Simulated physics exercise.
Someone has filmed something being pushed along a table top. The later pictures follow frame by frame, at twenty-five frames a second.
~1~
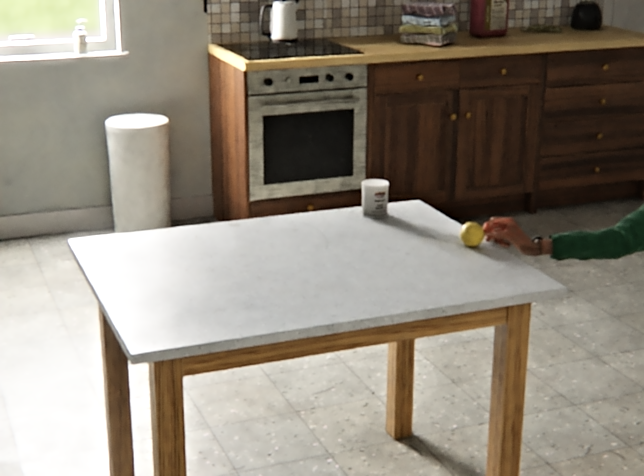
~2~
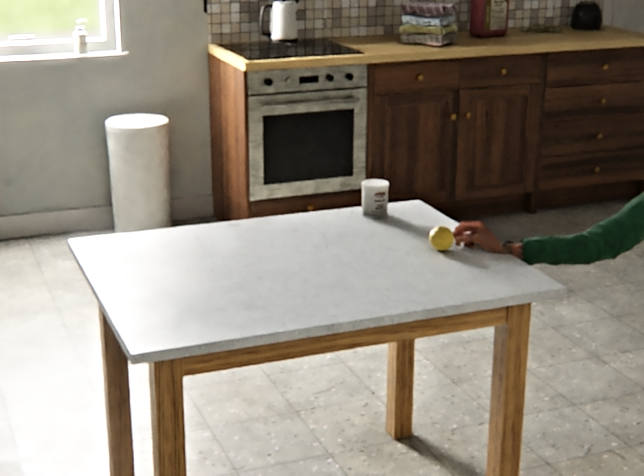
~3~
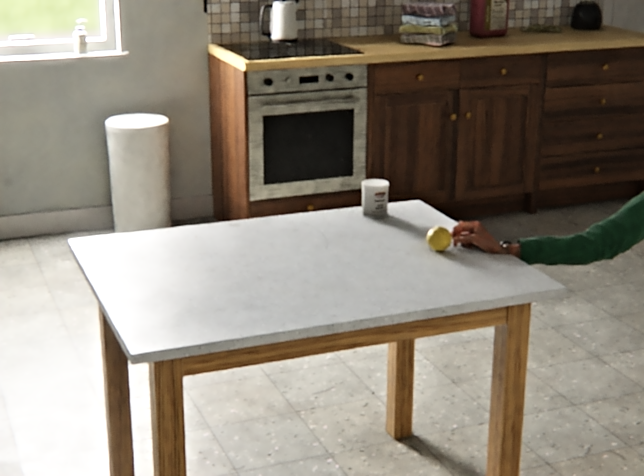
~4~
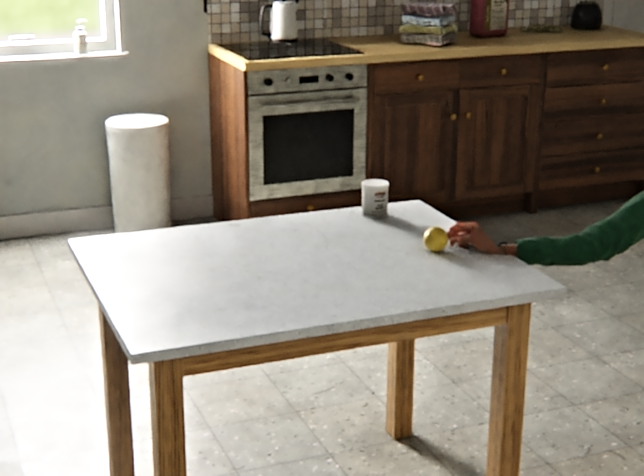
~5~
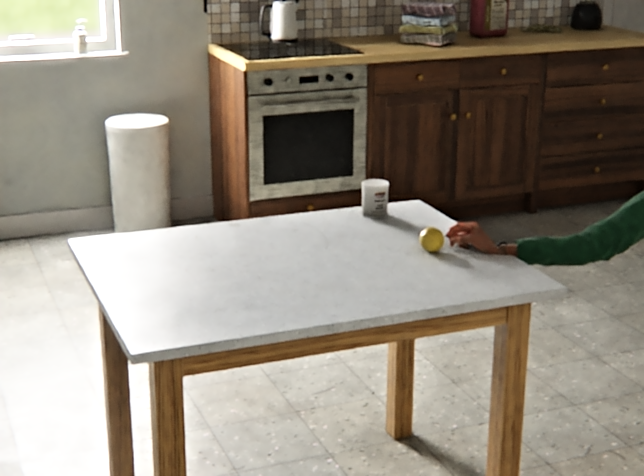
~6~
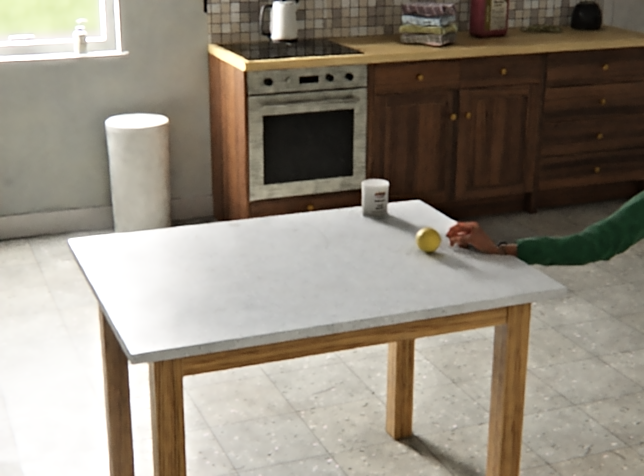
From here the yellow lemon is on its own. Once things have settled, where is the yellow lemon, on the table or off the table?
The yellow lemon stays on the table.
Then, 0.40 s later than the last frame, yellow lemon moved well along near (394, 245).
Then, 1.00 s later than the last frame, yellow lemon moved well along near (353, 250).
When it is over, moved from the start, yellow lemon. End places, in pixels of the last picture, yellow lemon near (320, 254).
